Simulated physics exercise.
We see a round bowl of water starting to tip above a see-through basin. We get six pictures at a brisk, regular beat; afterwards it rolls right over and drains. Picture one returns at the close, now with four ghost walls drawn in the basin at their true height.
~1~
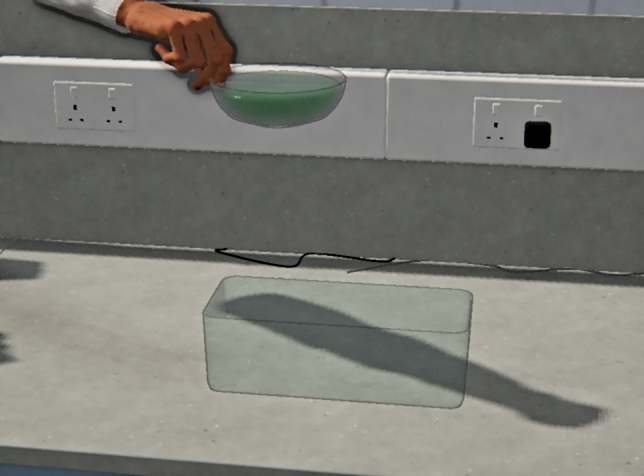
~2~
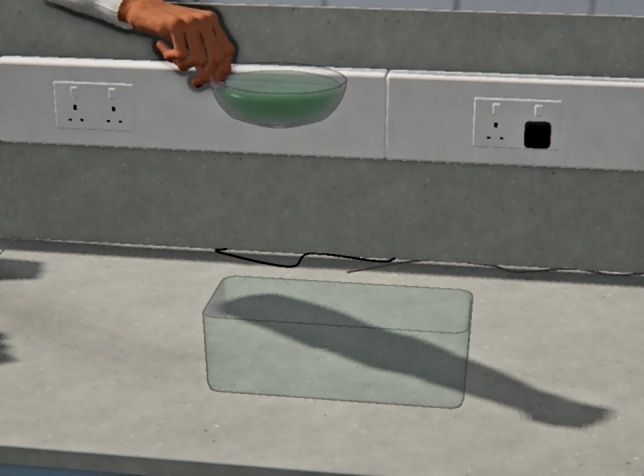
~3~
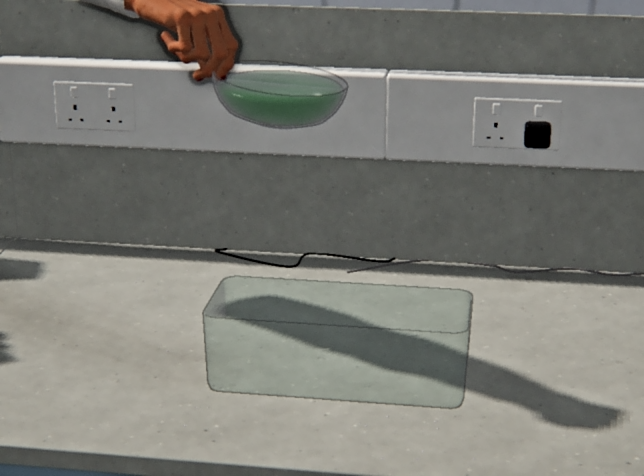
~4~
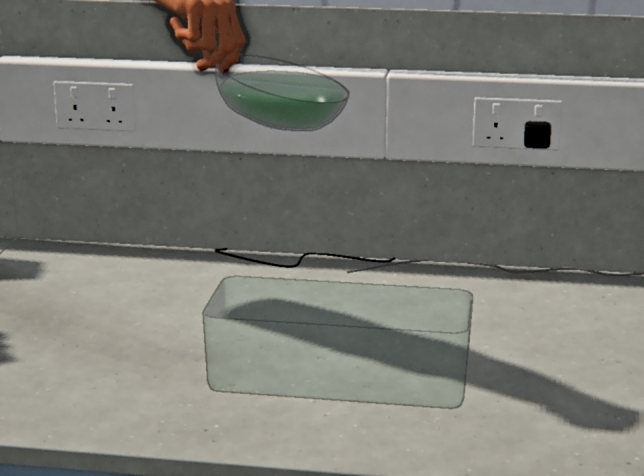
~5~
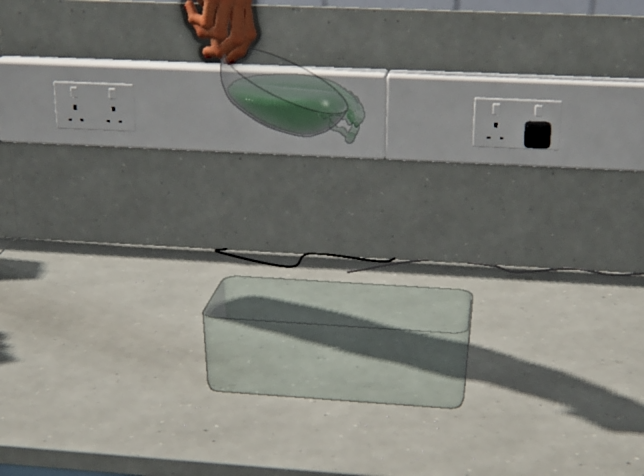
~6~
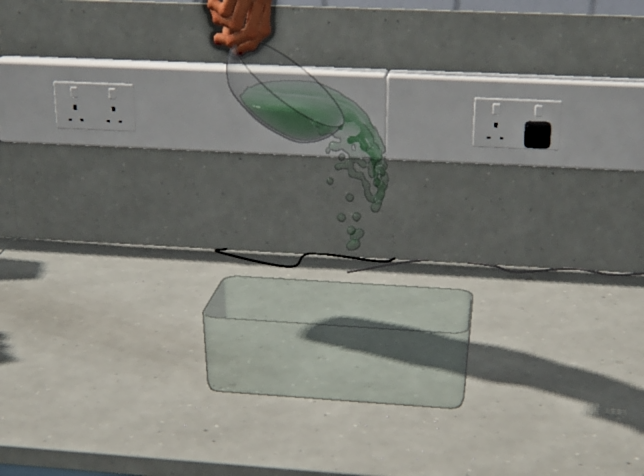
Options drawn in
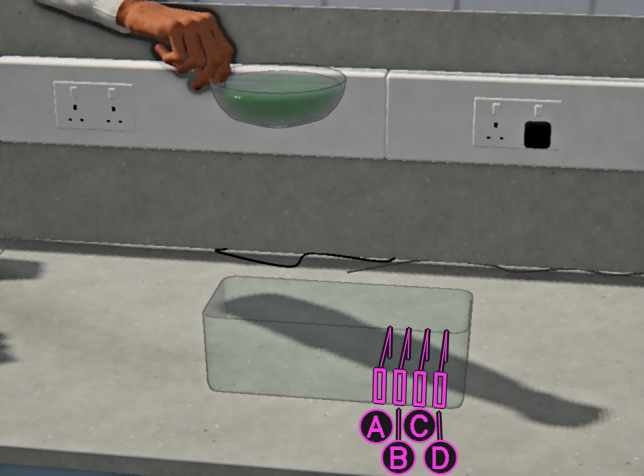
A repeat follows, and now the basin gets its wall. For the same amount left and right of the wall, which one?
B beats the others.
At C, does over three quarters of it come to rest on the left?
No.
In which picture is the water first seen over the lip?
Picture 4.
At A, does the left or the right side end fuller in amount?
The right one.
On the marked copy, A at (378, 408); B at (398, 409); C at (418, 411); D at (438, 412).
Choosing A, about 28 % ends left of the wall and 67 % right of it; 5 % is lost outside.
Choosing B, about 45 % ends left of the wall and 50 % right of it; 5 % is lost outside.
Choosing C, about 66 % ends left of the wall and 29 % right of it; 5 % is lost outside.
Choosing D, about 89 % ends left of the wall and 5 % right of it; 6 % is lost outside.
